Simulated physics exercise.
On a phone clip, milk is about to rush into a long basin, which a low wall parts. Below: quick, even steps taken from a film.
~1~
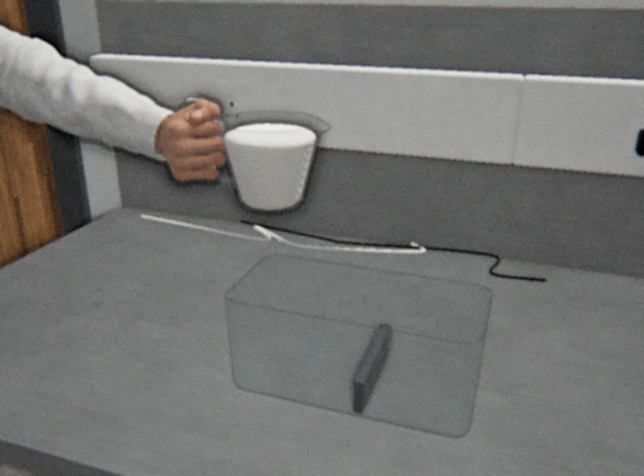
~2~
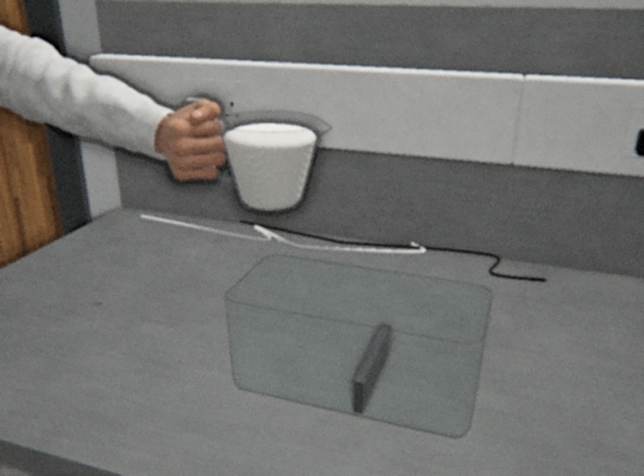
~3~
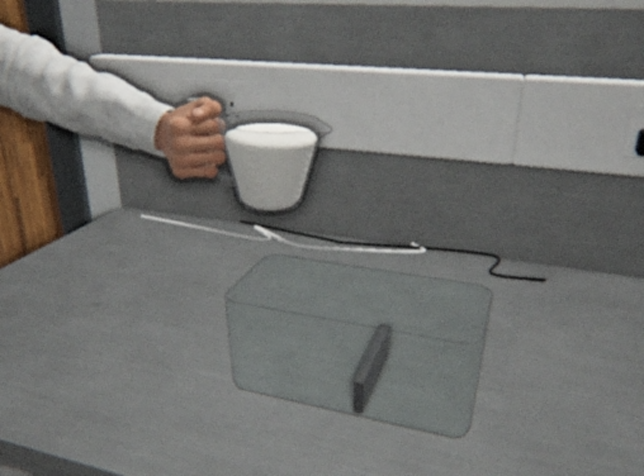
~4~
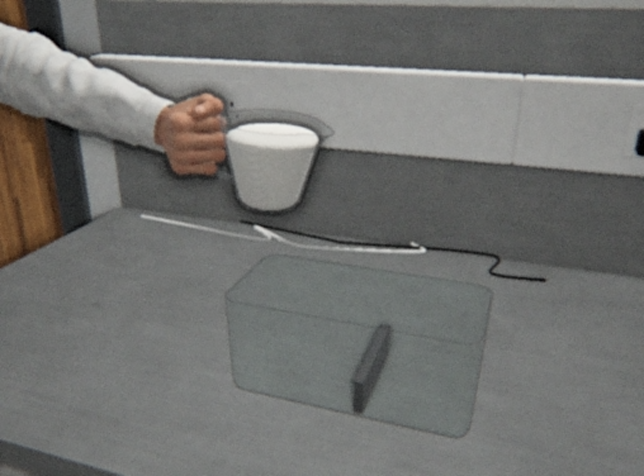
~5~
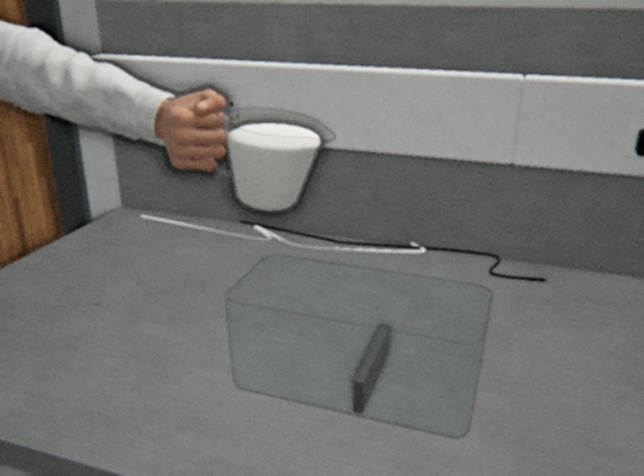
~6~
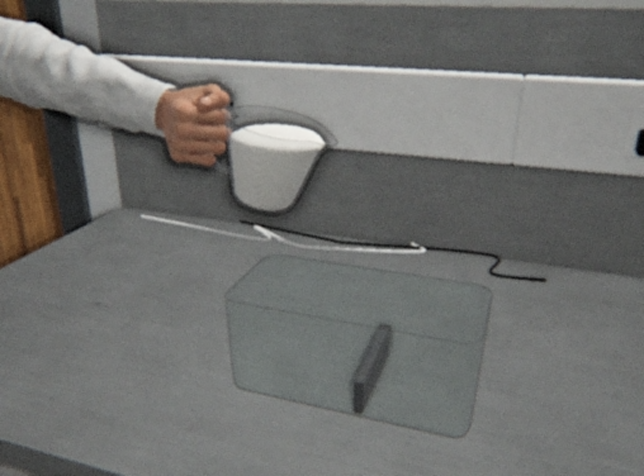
A white cup of milk tilting slightly to the right in a person's hand above a clear, divided basin on a grey table.
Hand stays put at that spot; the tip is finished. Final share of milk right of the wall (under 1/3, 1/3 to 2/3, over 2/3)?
1/3 to 2/3.
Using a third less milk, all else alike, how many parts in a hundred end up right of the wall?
It would be somewhere near 25 %.
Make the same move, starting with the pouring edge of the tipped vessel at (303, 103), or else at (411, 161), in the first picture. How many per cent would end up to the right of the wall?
It comes to 15 % the first time and 75 % the second.
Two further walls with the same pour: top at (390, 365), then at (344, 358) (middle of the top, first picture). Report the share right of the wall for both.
Record: Case 1 near 25 %, case 2 near 85 %.
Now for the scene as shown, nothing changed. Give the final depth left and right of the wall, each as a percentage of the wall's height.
I'd say about 20 for the left and about 40 for the right.
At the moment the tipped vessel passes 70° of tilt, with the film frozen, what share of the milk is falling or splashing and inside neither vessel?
Share out of both vessels: Approx. 30 %.
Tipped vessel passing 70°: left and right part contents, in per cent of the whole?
0 percent or so left, 5 percent or so right.
A moment on, the tilt is 70° and 63 per cent is still to pour, 1 is left of the wall and 7 right of it.
Next, the tilt is 98° and 11 per cent is still to pour, 24 is left of the wall and 48 right of it.
Then the tilt is 99° and 0 per cent is still to pour, 47 is left of the wall and 52 right of it.
Later the tilt is 99° and 0 per cent is still to pour, 47 is left of the wall and 52 right of it.
In the end 47 per cent lies left of the wall, 52 right of it and 1 outside.
